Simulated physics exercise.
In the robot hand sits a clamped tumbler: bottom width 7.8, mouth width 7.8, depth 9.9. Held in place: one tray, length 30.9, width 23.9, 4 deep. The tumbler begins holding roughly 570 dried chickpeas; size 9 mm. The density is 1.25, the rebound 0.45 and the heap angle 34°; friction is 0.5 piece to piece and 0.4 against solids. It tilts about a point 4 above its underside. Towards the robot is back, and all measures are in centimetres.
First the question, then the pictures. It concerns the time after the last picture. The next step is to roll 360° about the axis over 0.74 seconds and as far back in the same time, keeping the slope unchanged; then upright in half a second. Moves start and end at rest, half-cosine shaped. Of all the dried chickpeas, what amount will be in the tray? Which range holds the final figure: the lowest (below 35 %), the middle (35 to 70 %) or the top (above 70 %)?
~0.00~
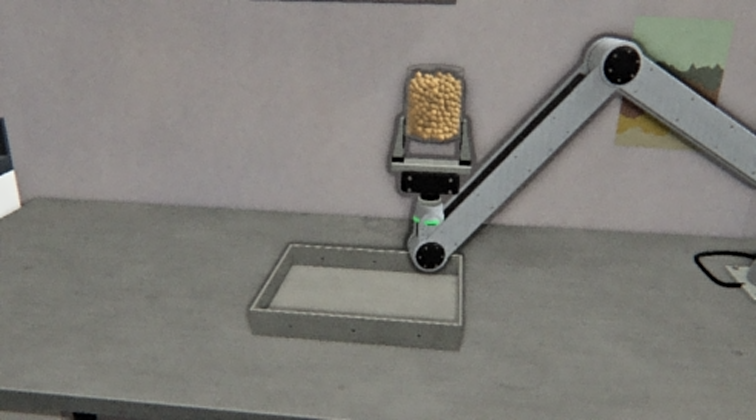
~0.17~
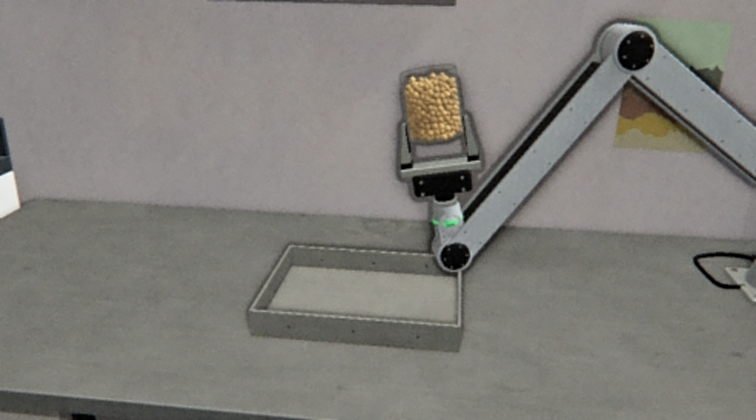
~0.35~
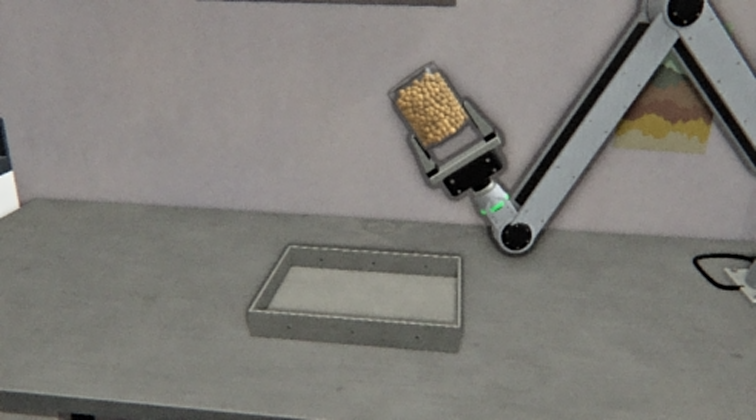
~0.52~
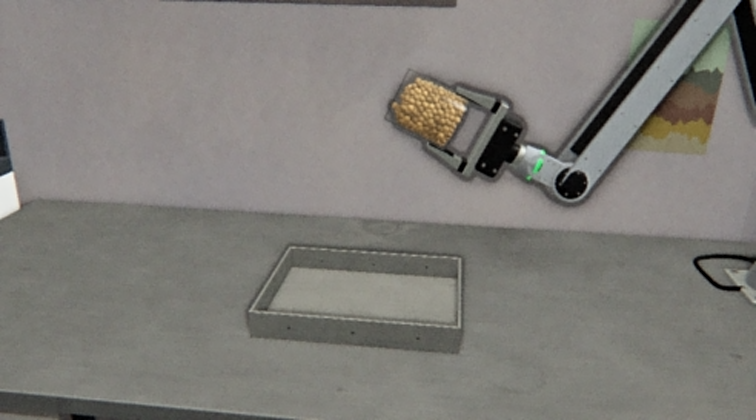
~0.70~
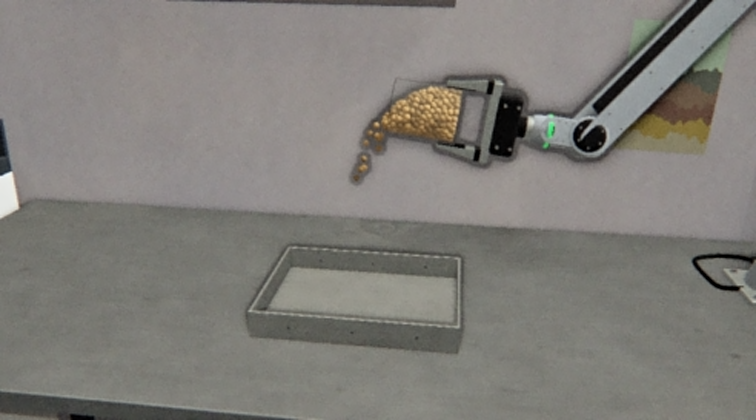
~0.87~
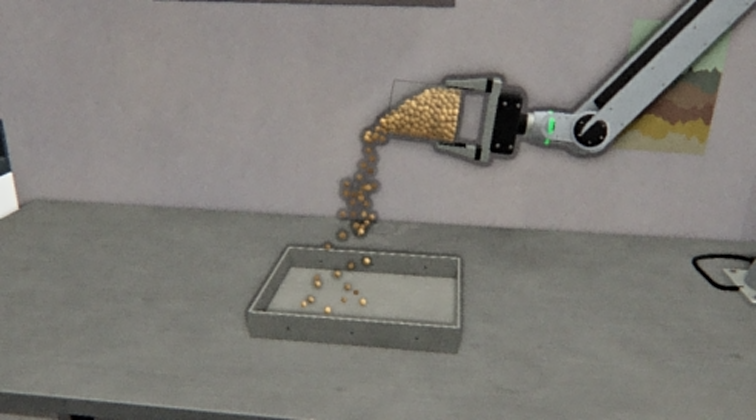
It sits in the middle range, 35 to 70 %.
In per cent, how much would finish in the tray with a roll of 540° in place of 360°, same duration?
Then about 50 per cent.
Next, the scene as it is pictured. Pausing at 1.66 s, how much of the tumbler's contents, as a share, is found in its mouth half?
Mouth-half fraction: Approx. 40 %.
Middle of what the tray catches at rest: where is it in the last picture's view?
Roughly pixel (324, 300).
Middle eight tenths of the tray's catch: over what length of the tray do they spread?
Length of tray covered: Approx. 20 cm.
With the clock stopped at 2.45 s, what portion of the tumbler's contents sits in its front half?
35 %.
By 1.66 s, tipped 85°, highest piece 36 above the table; 364 in the tumbler, 168 in the tray, 1 on the table or floor, 34 in flight or on a rim.
By 2.45 s, tipped 76°, highest piece 35 above the table; 290 in the tray, 259 in the tumbler, 1 on the table or floor, 17 in flight or on a rim.
By 3.05 s, upright, highest piece 35 above the table; 312 in the tray, 254 in the tumbler, 1 on the table or floor.
By 3.75 s, upright, highest piece 35 above the table; 312 in the tray, 254 in the tumbler, 1 on the table or floor.
Final count, 312 in the tray, 254 in the tumbler, 1 on the table or floor. That is 55 % in the tray.
